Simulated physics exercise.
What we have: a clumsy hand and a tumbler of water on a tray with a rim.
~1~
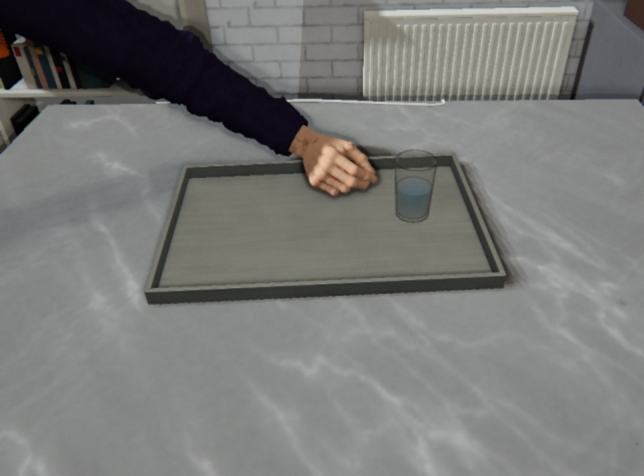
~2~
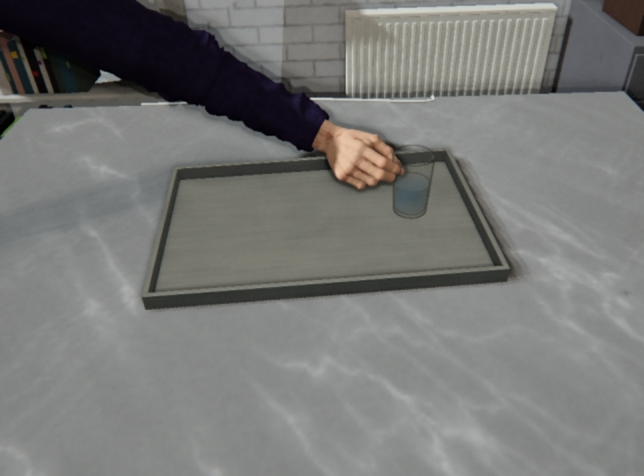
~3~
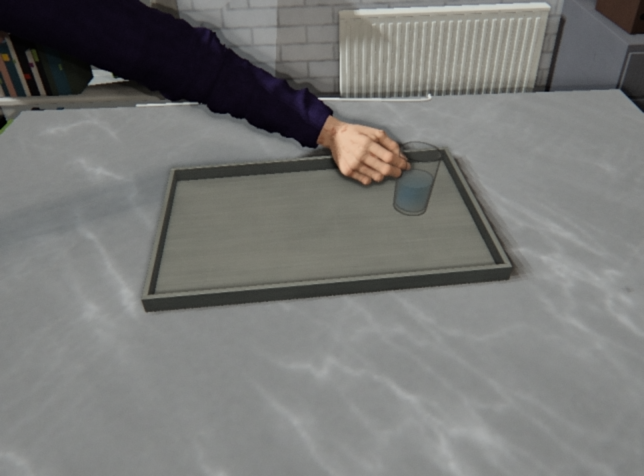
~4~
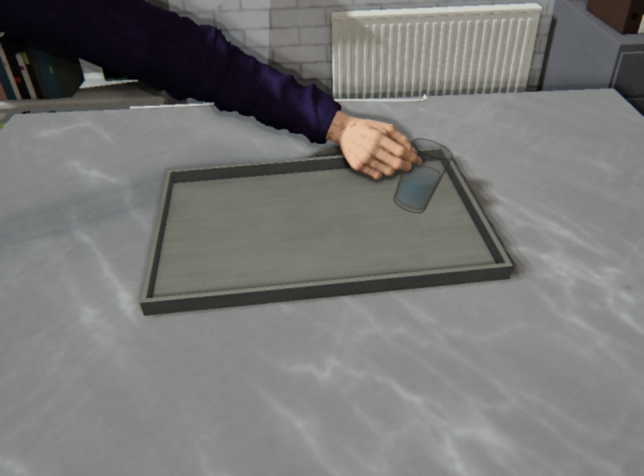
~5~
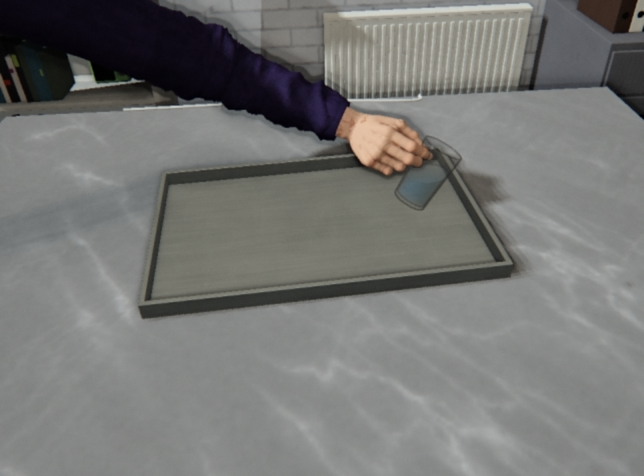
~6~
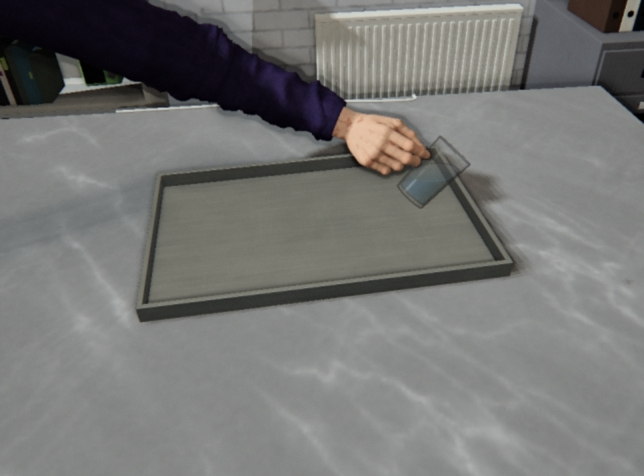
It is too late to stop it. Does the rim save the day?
In the end it wets the top as well.
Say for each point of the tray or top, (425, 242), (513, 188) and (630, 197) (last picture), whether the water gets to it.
The first is not reached; the next in the puddle; the last wet.
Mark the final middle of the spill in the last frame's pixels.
Around (598, 171).
Next, the tumbler lies across the rim; the puddle covers about as much as a plate; the table is getting wet.
After that, the puddle covers about as much as a tray; the table is getting wet.
Finally, the puddle covers about as much as a tray; the table is getting wet.
